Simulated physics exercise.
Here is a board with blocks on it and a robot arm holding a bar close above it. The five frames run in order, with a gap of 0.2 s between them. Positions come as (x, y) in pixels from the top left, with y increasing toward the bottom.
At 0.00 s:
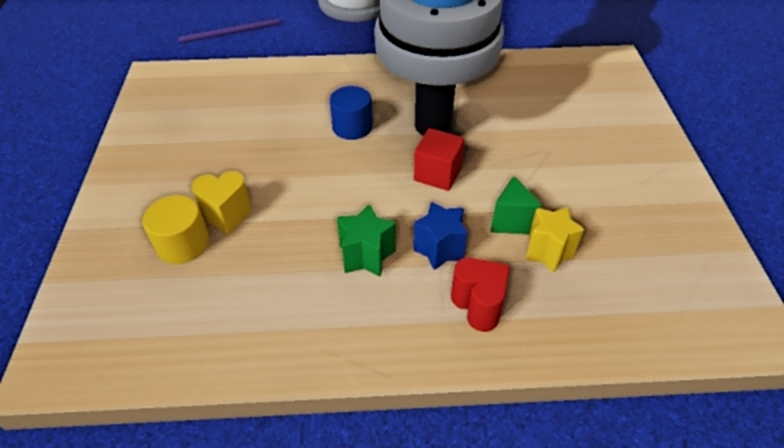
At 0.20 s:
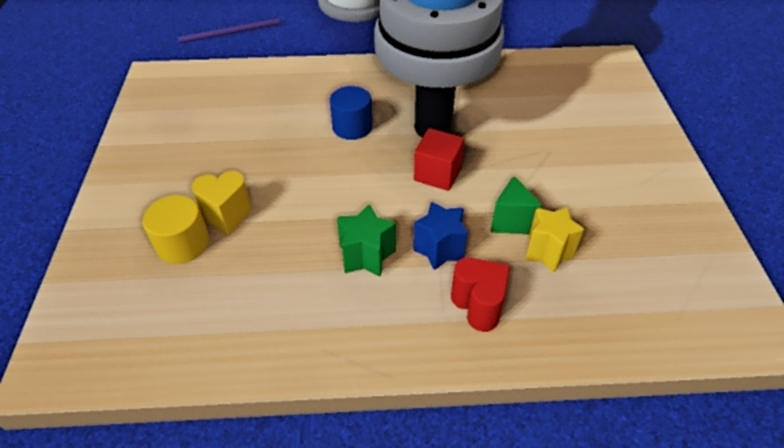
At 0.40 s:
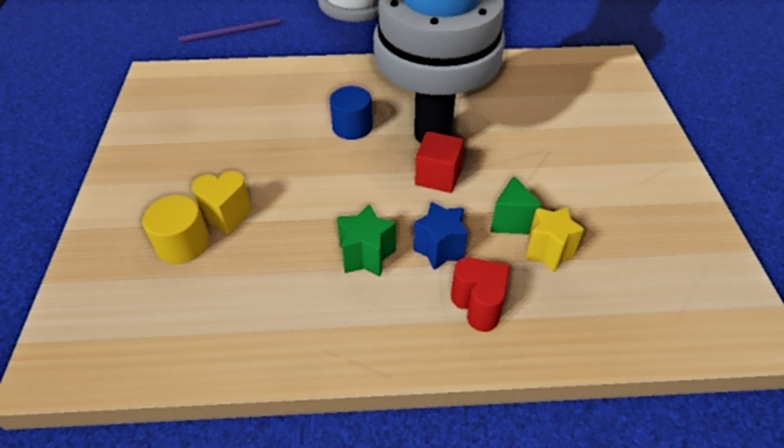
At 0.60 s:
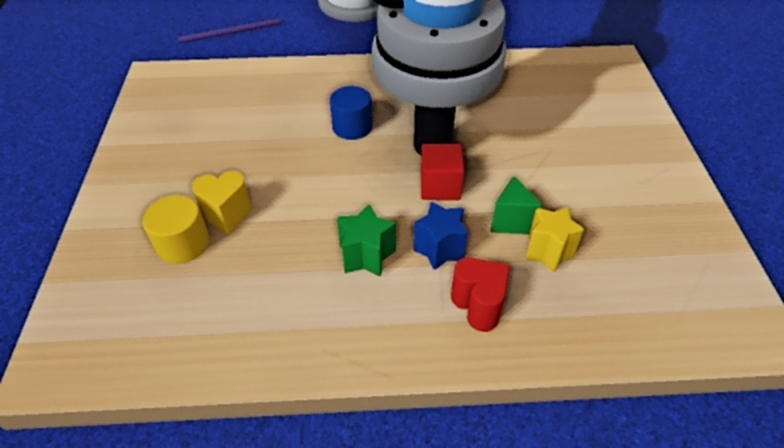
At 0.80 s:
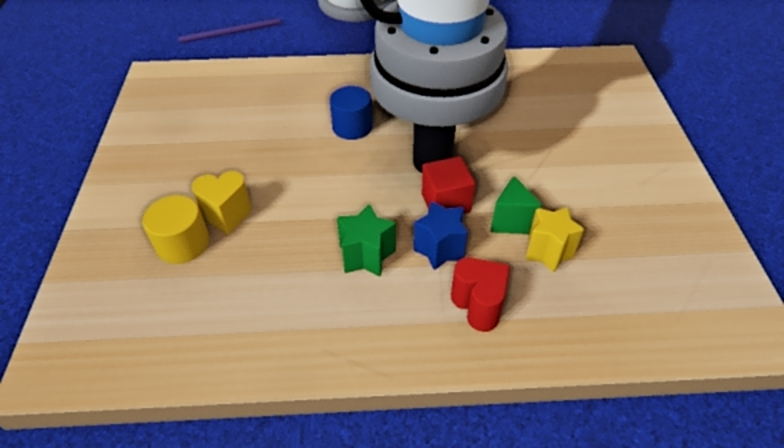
On a wooden board over blue fabric, a robot arm's black bar slowly nudging a red cube toward a blue star block.
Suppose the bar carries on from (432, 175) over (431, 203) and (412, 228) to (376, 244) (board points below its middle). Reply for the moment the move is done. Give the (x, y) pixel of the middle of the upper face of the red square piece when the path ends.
Pixel (466, 204).
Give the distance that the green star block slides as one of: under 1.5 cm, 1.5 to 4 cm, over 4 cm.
The distance will be 1.5 to 4 cm.
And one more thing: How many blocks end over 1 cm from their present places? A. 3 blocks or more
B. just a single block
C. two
A
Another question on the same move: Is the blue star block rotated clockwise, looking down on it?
That would be a yes.
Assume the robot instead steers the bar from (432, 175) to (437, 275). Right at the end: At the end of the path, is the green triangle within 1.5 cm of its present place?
Yes
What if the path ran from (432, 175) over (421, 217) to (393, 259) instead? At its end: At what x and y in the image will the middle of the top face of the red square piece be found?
In the picture, that point is around (466, 201).
What follows on the original path. One third of the way, bar at (432, 191); blue star block at (445, 231), turned 25° clockwise; red square piece at (461, 198), turned 20° anticlockwise.
Two thirds of the way, bar at (412, 217); blue star block at (444, 235), turned 25° clockwise; red square piece at (466, 204), turned 35° anticlockwise.
At the end, bar at (376, 233); green star block at (342, 238); blue star block at (444, 235), turned 25° clockwise; red square piece at (466, 204), turned 35° anticlockwise; green triangle in place.
